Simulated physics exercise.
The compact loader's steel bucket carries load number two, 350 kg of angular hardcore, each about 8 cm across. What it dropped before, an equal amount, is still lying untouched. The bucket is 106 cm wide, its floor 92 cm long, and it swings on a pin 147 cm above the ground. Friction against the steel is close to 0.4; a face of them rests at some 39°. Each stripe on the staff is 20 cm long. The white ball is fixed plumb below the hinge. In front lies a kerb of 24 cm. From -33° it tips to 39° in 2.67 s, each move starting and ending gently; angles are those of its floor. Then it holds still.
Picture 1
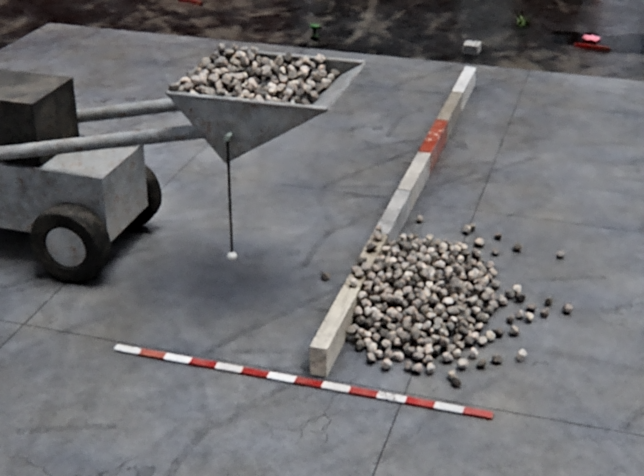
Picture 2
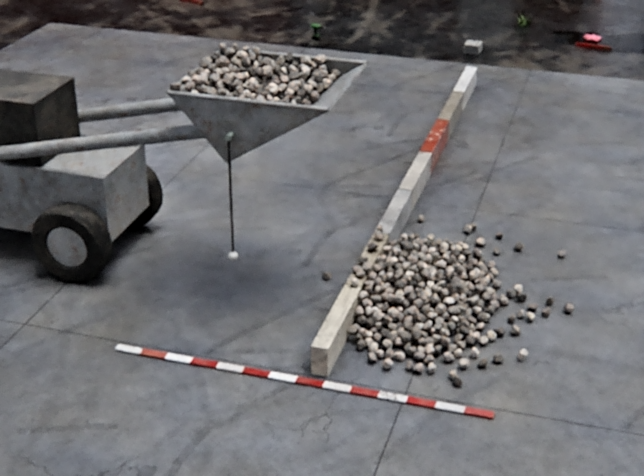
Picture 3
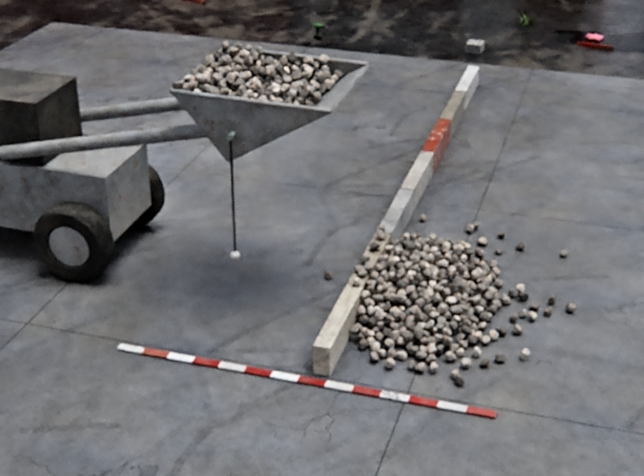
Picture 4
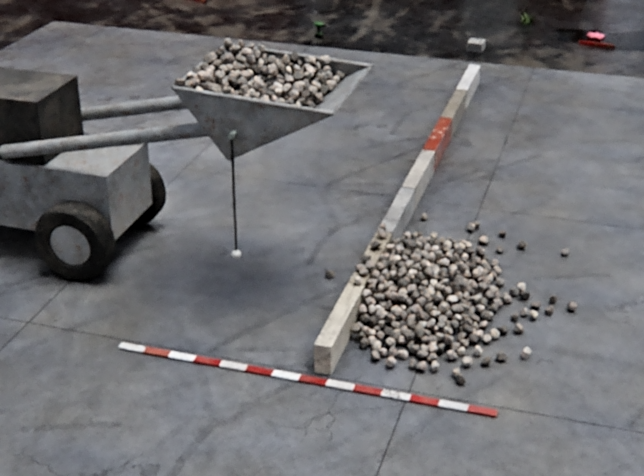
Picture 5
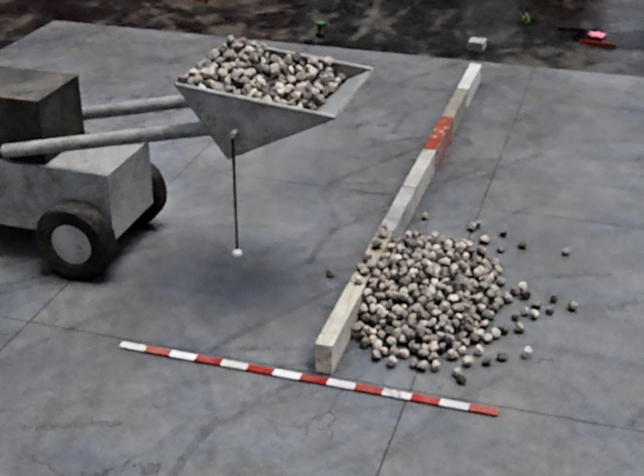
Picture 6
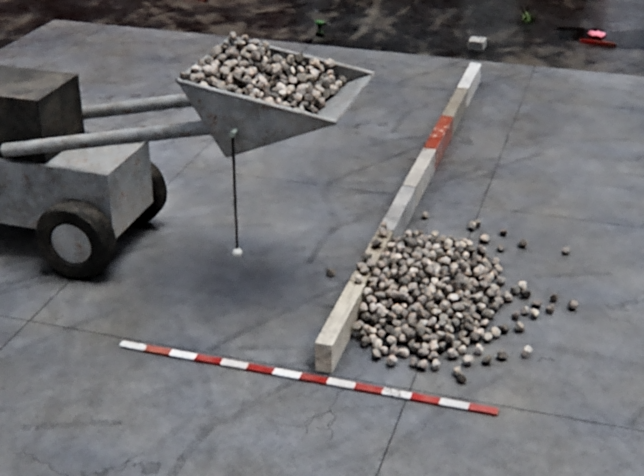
Raised grey loader bucket full of rounded stones tilting slightly forward, a scattered stone pile lying still beside a long kerb.
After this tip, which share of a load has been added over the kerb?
Close to 44 parts in a hundred.
Then, 1.4 s after the last picture the floor is at 28°; in per cent of one load, 97 in the bucket, 4 on this side of the kerb, 98 over the kerb; the foremost stones are at (546, 304).
Then, 2.2 s after the last picture the floor is at 39°; in per cent of one load, 20 in the bucket, 57 on this side of the kerb, 123 over the kerb; the foremost stones are at (546, 304).
Then, 2.5 s after the last picture the floor is at 39°; in per cent of one load, 1 in the bucket, 62 on this side of the kerb, 138 over the kerb; the foremost stones are at (546, 304).
Then, 5.2 s after the last picture the floor is at 39°; in per cent of one load, 0 in the bucket, 57 on this side of the kerb, 143 over the kerb; the foremost stones are at (548, 300). Net gain over the kerb, 44.
